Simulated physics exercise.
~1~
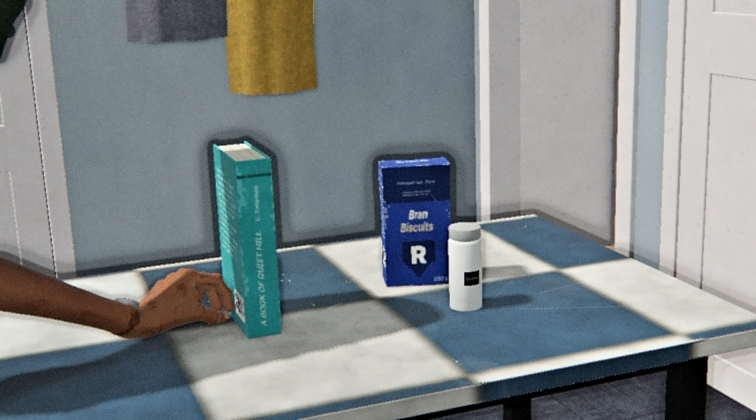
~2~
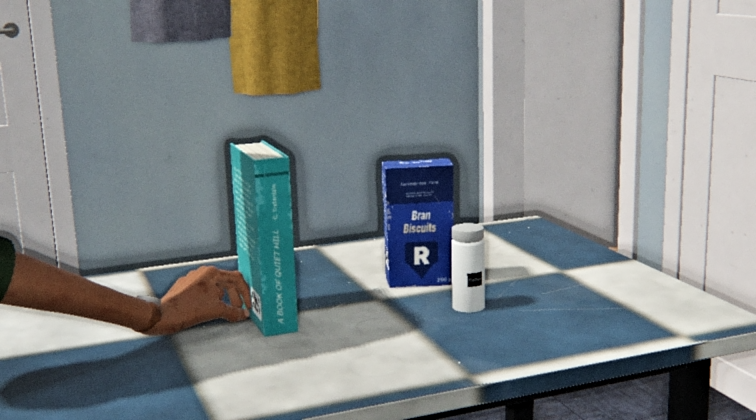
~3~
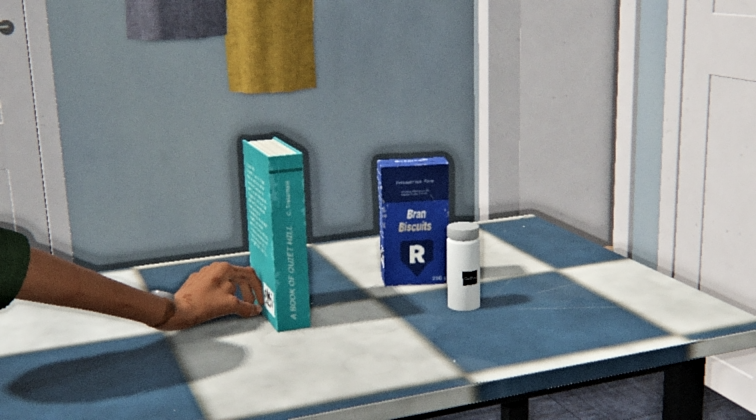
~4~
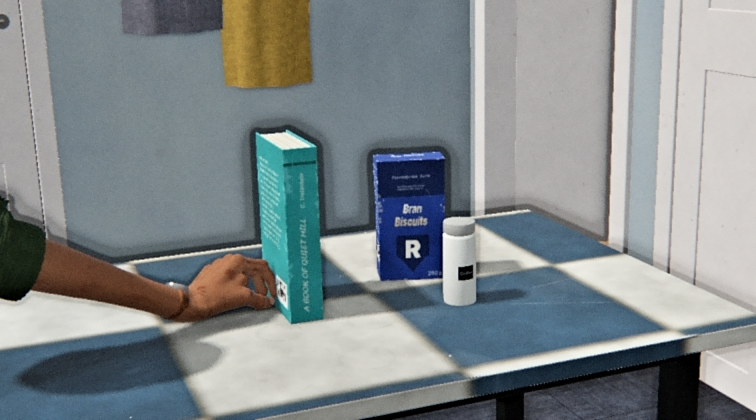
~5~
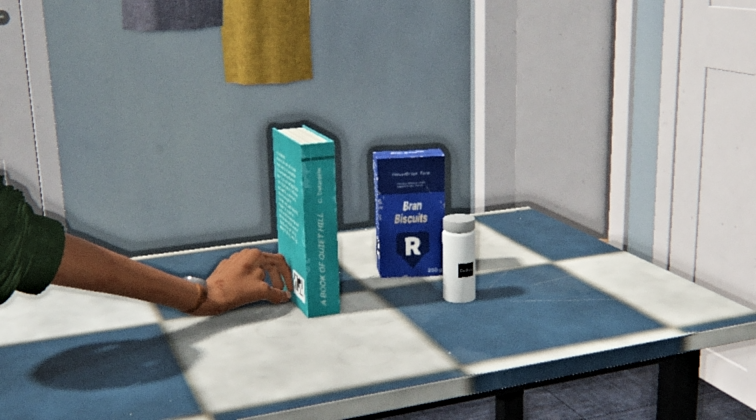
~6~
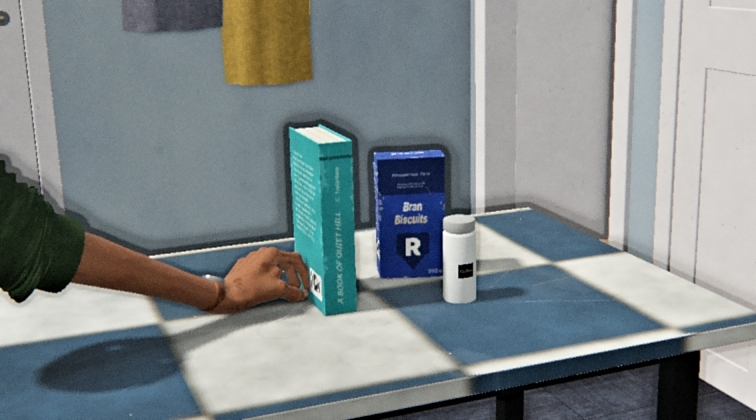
On a blue and white checked table, a hand slowly pushed an upright turquoise book to the right toward a blue biscuit packet and a white shaker, which stayed put, and the book ended still standing, a little short of the packet.
